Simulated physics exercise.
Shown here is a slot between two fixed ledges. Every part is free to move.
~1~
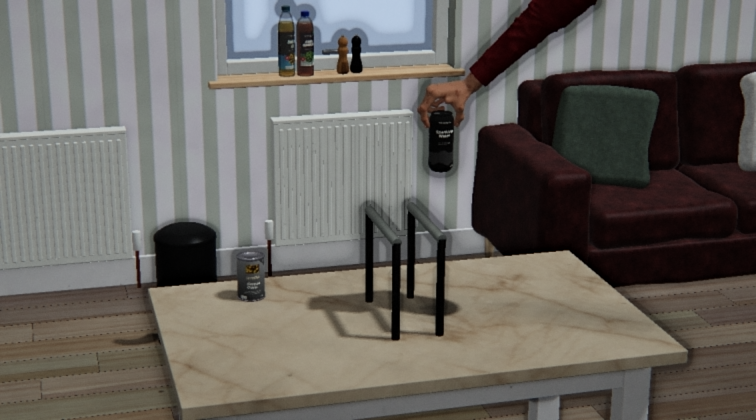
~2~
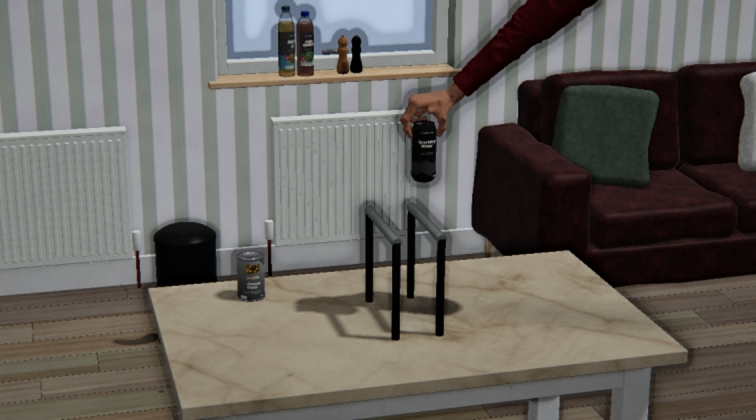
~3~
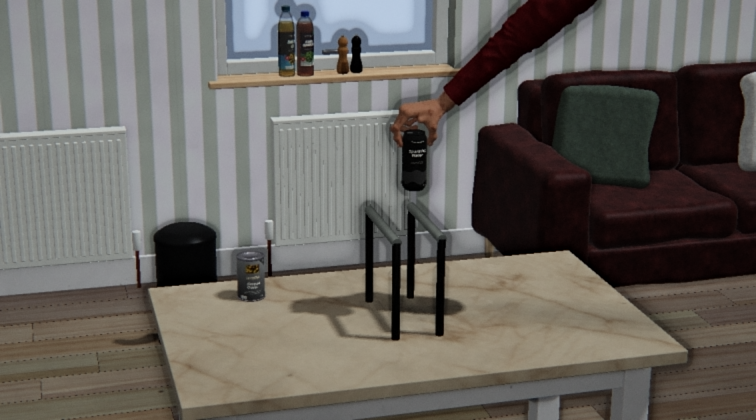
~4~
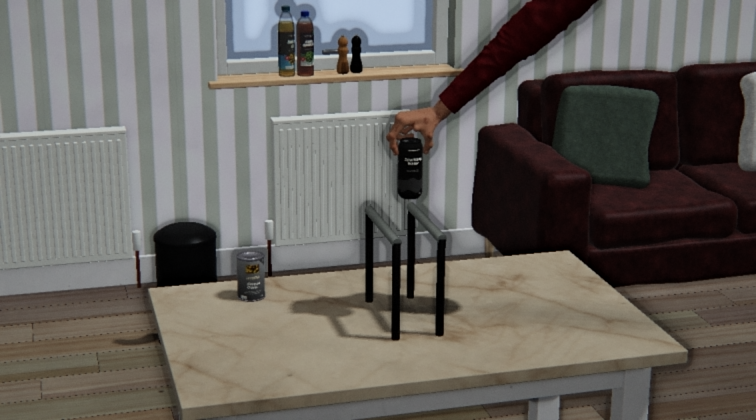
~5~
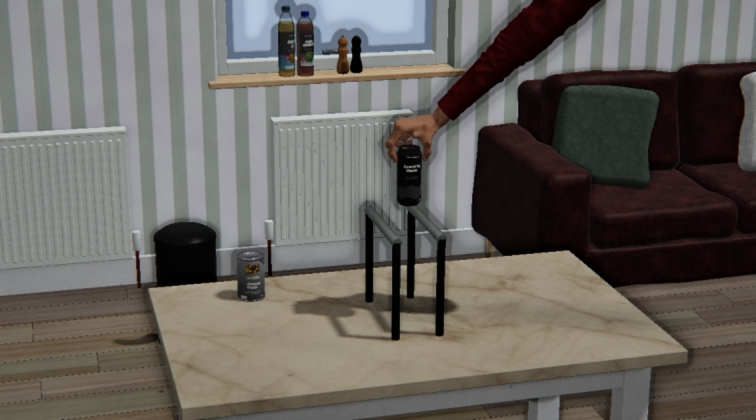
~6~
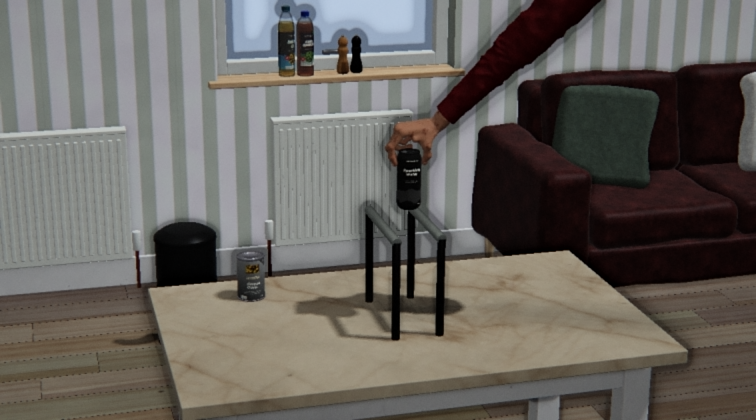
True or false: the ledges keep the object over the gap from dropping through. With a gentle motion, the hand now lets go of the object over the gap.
False.
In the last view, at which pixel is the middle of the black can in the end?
Roughly (407, 291).
Then, 0.20 s after the last picture, black can slid about its own width near (409, 199).
Then, 0.30 s after the last picture, black can slid well along near (408, 256).
Then, 0.40 s after the last picture, black can slid well along near (408, 287).
At rest, moved from the start, black can; grey tin in place. Seen from the same camera at the end, black can near (407, 291). The can goes down the gap.
